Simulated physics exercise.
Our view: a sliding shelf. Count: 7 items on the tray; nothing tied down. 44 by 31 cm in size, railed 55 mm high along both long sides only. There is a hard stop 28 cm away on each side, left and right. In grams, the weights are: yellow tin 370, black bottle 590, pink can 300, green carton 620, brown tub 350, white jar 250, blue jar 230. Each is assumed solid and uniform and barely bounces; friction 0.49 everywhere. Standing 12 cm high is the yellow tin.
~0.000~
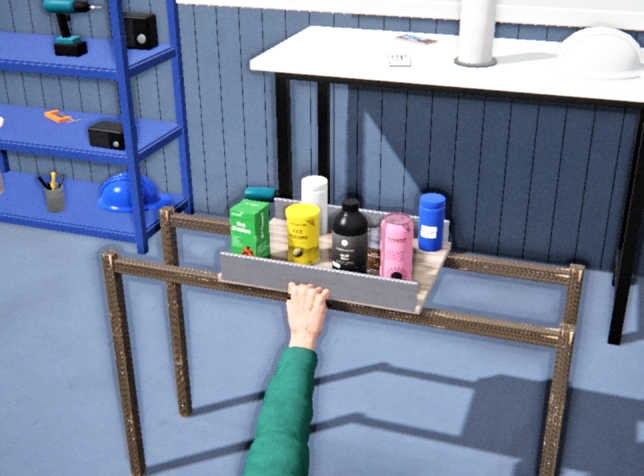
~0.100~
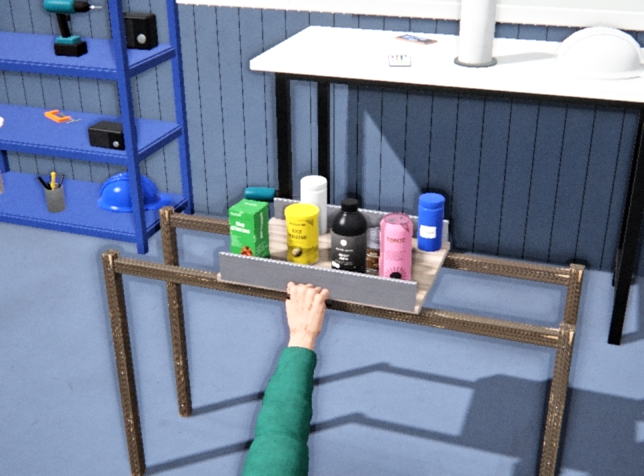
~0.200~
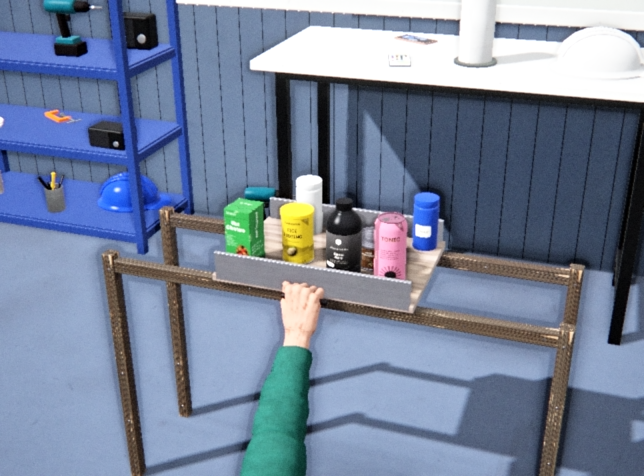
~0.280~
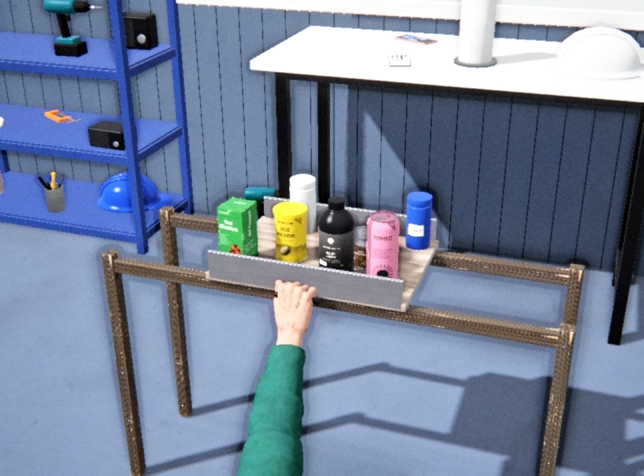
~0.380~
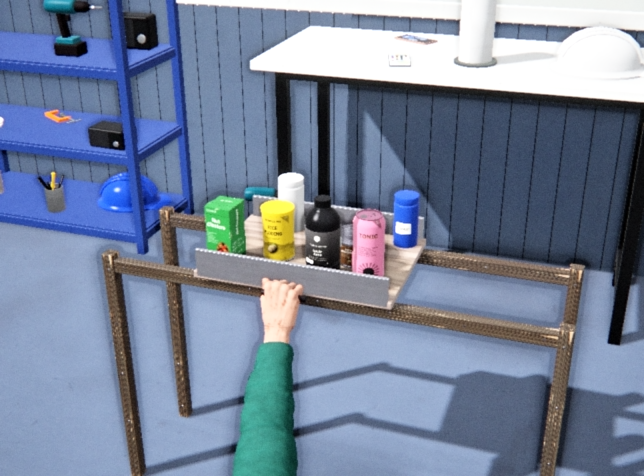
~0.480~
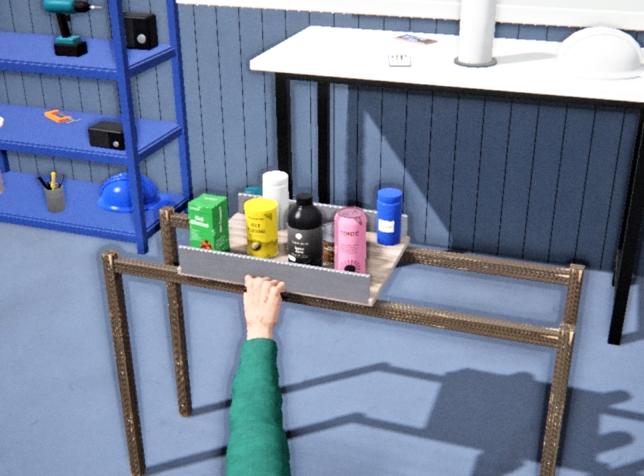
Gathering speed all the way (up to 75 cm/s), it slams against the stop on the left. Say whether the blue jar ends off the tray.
The blue jar stays on the tray.
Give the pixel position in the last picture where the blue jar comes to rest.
It ends up at about (305, 206).
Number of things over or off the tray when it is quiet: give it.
The number here is 3.
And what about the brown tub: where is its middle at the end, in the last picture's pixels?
Rest position, about (249, 230) px.
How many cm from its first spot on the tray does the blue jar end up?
I'd put it at about 3 centimetres.
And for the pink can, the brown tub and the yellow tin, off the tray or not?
When everything stops, the pink can is out of bounds, the brown tub is still in bounds, and the yellow tin is still in bounds.
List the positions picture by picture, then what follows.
Tray midway; blue jar (431, 223); yellow tin (303, 235), in the first picture.
Tray midway; pink can (396, 255); green carton (250, 236), in the second picture.
Tray 1 cm left; white jar (310, 205), in the third picture.
Tray 3 cm left; yellow tin (291, 233); black bottle (336, 241), in the fourth picture.
Tray 6 cm left; pink can (369, 251); green carton (226, 232), in the fifth picture.
Tray 10 cm left; blue jar (389, 217), in the sixth picture.
After 0.88 s, tray 28 cm left; blue jar 10° off upright near (301, 204); pink can 19° off upright; white jar 16° off upright.
After 1.38 s, tray 28 cm left; green carton and white jar now off the tray; blue jar 20° off upright near (296, 202); brown tub moved 5 cm.
After 1.68 s, tray 28 cm left; blue jar 6° off upright near (307, 205); pink can 34° off upright; brown tub moved 5 cm.
After 2.28 s, tray 28 cm left; pink can now off the tray; blue jar moved 3 cm near (305, 206); brown tub moved 5 cm.
In the end (2.7 s), off the tray, pink can, green carton and white jar; the other 4 under 5 cm from the start. In the last view, blue jar near (305, 206).
